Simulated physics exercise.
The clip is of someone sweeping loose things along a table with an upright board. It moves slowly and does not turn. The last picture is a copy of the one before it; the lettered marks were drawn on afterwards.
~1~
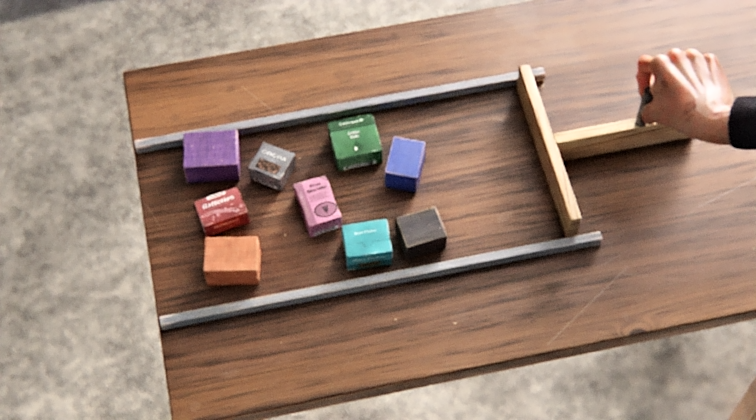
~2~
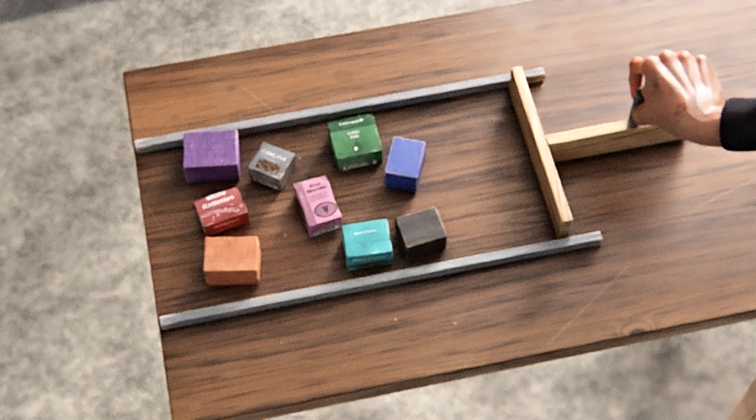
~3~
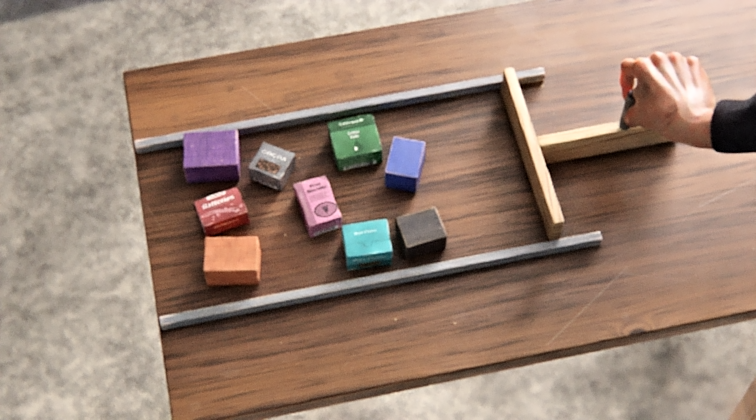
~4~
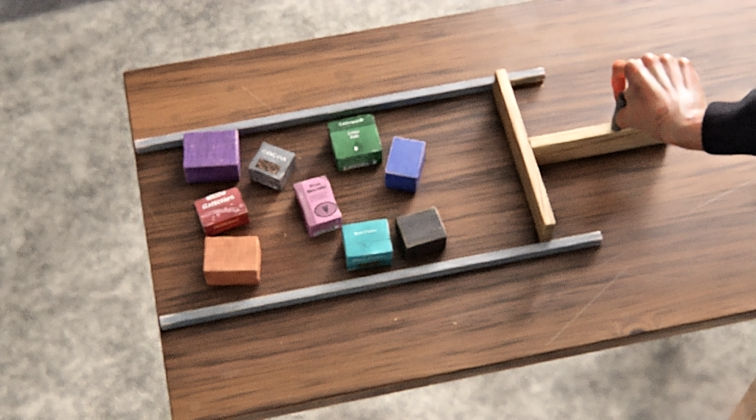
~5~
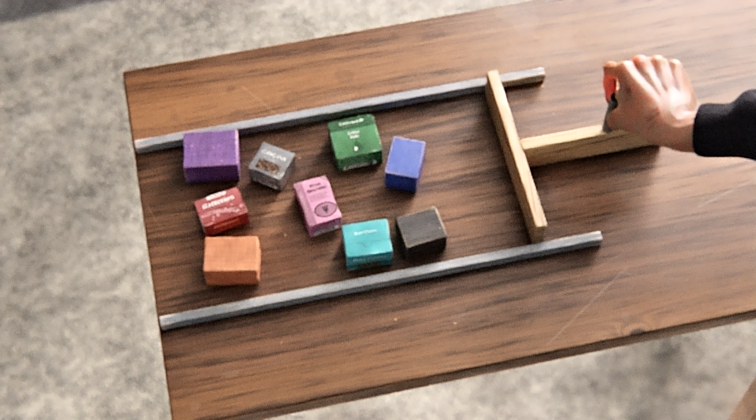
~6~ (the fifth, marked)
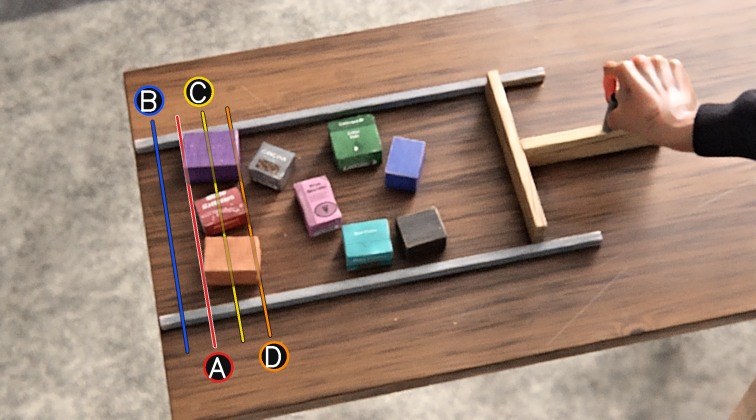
A hand at the right slides a wooden T-shaped board slowly leftward across a brown wooden tabletop, seen from above at a slight angle. Between two grey rails lie purple, grey, red and orange blocks at the left, a pink one mid-group, and green, blue, teal and black ones nearer the board. The board shifts a short way without turning, while the blocks and camera stay still.
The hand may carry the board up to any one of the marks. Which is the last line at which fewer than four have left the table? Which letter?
It can go as far as C.
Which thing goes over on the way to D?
The orange block.
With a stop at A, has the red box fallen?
By then, yes.
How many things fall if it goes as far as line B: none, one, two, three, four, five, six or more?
Six or more.
On the copy, A at (195, 226); B at (169, 231); C at (222, 221); D at (248, 216).
On C. First, board (412, 165); turquoise box (356, 247); black block (399, 236).
Then, board (306, 184); orange block (197, 269); purple block (183, 163).
Finally, board (223, 200); orange block over the edge; red box over the edge; two fallen.
By contrast, A drops six; B drops seven; D is within the limit but short.
